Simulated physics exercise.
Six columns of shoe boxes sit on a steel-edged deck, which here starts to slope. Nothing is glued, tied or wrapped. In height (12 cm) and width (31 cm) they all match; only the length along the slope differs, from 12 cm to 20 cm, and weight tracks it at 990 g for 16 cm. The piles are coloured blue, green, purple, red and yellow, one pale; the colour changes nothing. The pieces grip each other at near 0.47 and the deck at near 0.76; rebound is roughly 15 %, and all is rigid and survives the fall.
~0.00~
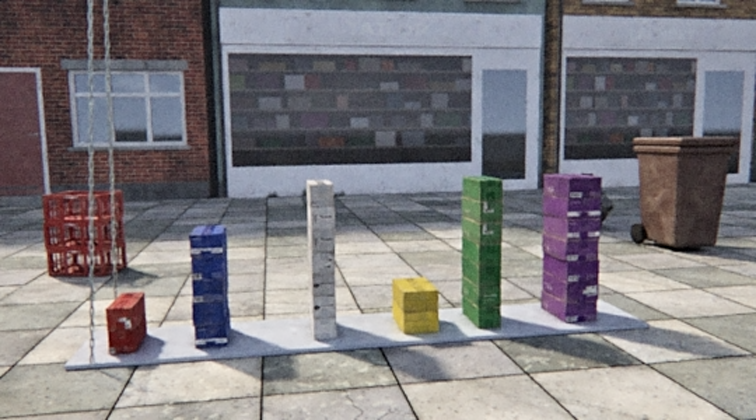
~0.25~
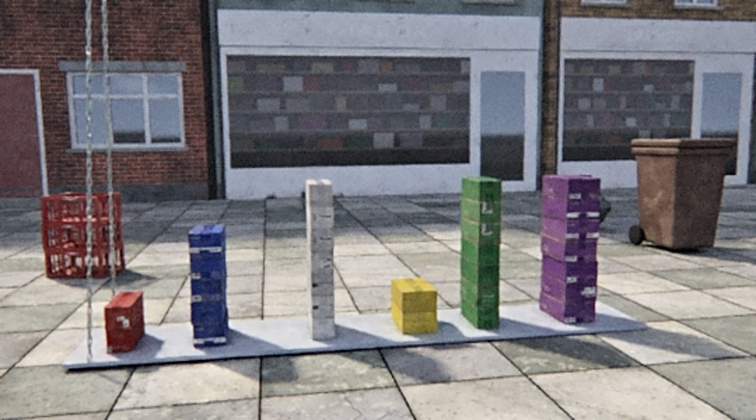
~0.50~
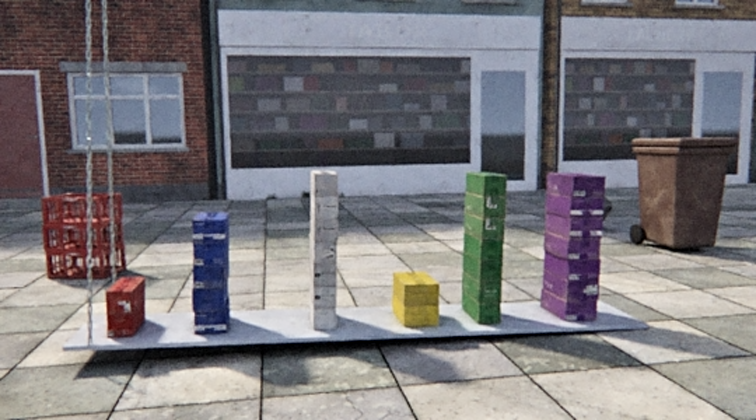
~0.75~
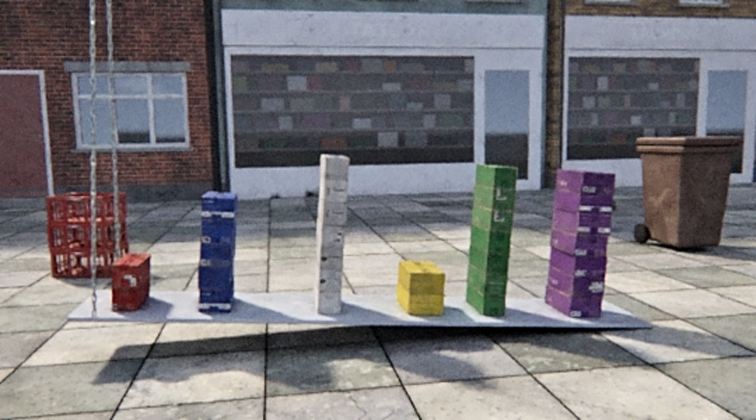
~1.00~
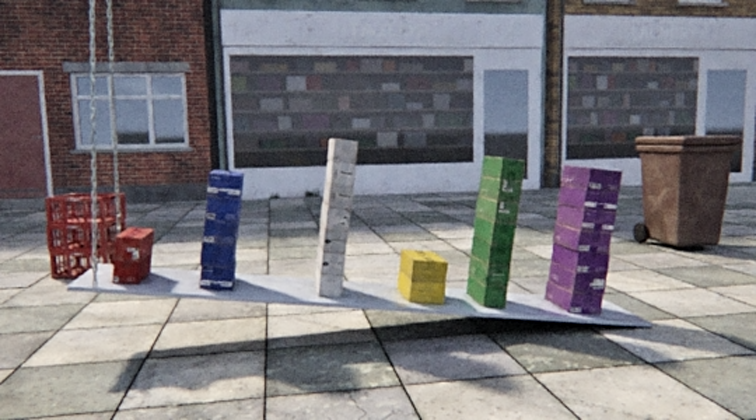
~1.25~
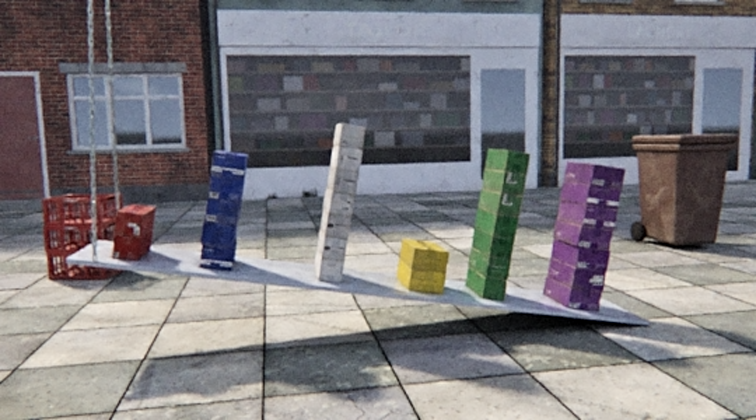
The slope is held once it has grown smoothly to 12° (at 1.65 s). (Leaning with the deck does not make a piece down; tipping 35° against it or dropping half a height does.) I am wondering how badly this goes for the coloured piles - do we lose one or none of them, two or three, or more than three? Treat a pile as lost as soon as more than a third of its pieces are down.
You lose two or three.
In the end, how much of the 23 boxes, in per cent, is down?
Roughly 55 percent.
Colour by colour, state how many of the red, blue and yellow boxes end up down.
Tally: Red = 0, blue = 0, yellow = 0.
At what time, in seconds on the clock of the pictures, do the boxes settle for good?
About 3.5 s.
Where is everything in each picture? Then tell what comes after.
In the first frame (each place is the centre of the face we see best; leans and shifts are taken against what carries them), middle of the deck's edge (381, 345) slope 0°; top purple box (586, 188); top red box (119, 320); the others all in place.
Middle of the deck's edge (380, 345) slope 0°; top green box (490, 191), in the second frame.
Middle of the deck's edge (381, 337) slope 2°; top green box (495, 186), in the third frame.
Middle of the deck's edge (385, 323) slope 5°; top green box (506, 178), in the fourth frame.
Middle of the deck's edge (385, 309) slope 7°; top red box (128, 249), in the fifth frame.
Middle of the deck's edge (385, 295) slope 10°; top green box (518, 163); top purple box (608, 177); the others all in place, in the sixth frame.
By 1.62 s, slope 12°; none of the 23 other boxes down, 7 disturbed; top green box tilted 6°.
By 2.04 s, slope 12°; 7 of the 23 other boxes down; top green box tilted 18°, 7 cm lower; top purple box tilted 4°.
By 2.48 s, slope 12°; 13 of the 23 other boxes down; top purple box on its side; top green box tilted 45°, 48 cm lower.
When it is over (3.8 s), slope 12°; 13 of the 23 other boxes down; top purple box upside down; top green box upside down. Wrecked, green and purple. In pixels of the last frame, middles, top purple box near (747, 291), top green box near (697, 272).
